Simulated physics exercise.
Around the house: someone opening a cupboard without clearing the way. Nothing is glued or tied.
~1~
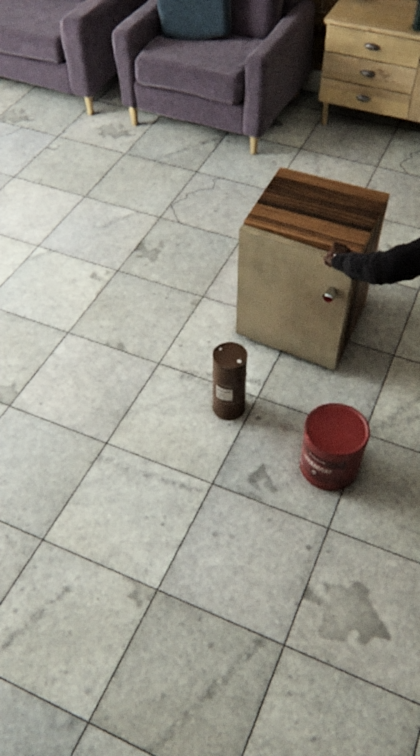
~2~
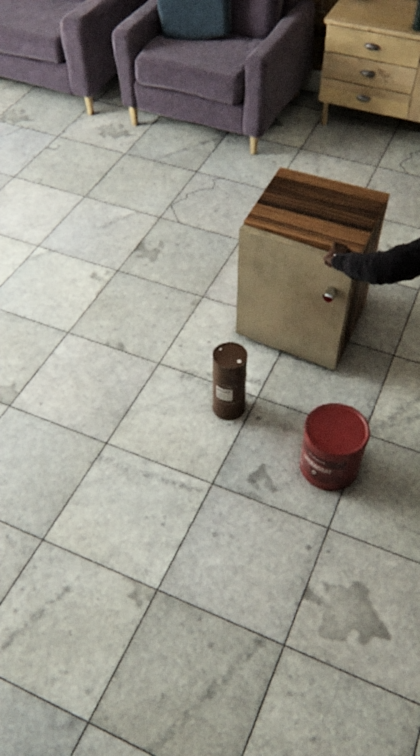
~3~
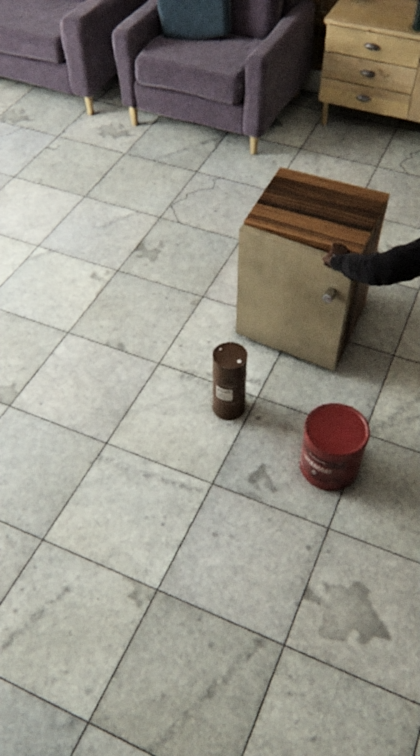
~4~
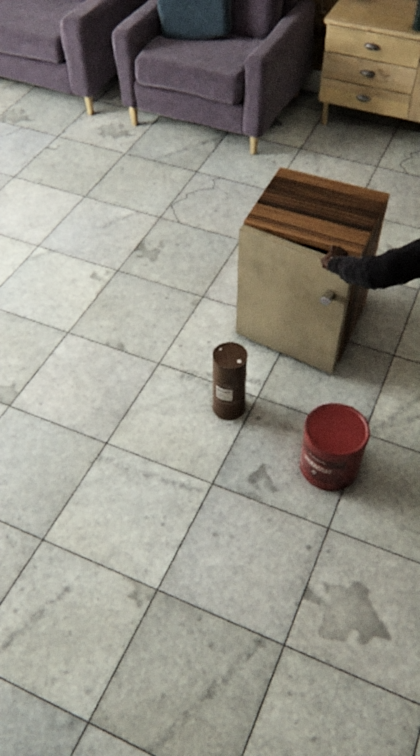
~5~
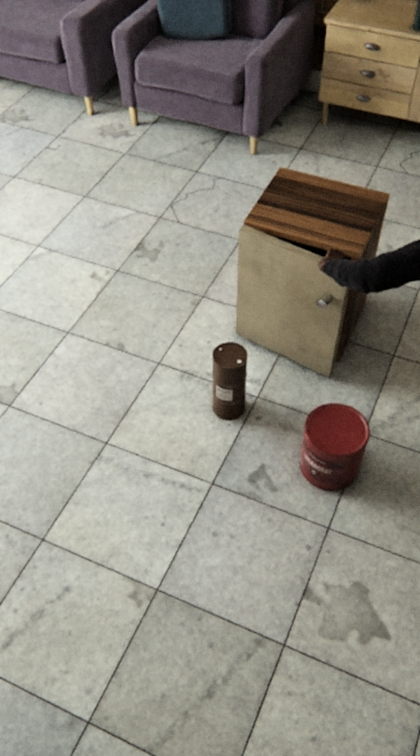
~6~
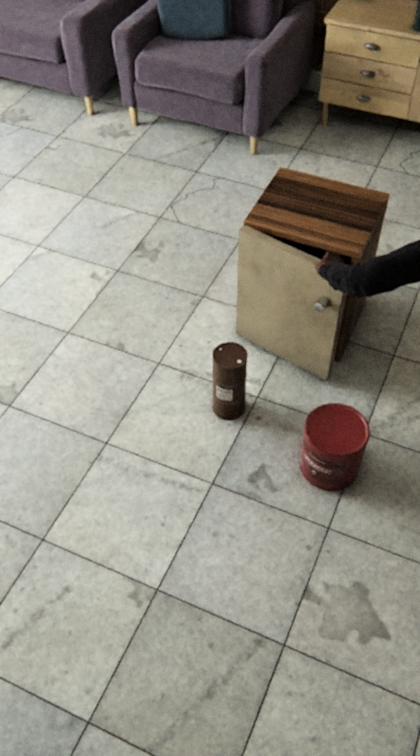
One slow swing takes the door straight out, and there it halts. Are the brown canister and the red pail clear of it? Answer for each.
Here the brown canister gets shoved and the red pail stays untouched.
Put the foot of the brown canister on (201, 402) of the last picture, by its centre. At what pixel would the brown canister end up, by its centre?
It ends around (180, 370).
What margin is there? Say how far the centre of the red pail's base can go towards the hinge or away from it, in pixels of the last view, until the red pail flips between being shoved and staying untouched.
Roughly 44 pixels up.
Then, 1.98 s past the last view, door 72° open; brown canister travelled a little near (210, 382); red pail at rest near (333, 448).
Finally, the brown canister is pushed along, near (178, 376); the red pail remains where it is, near (333, 448).
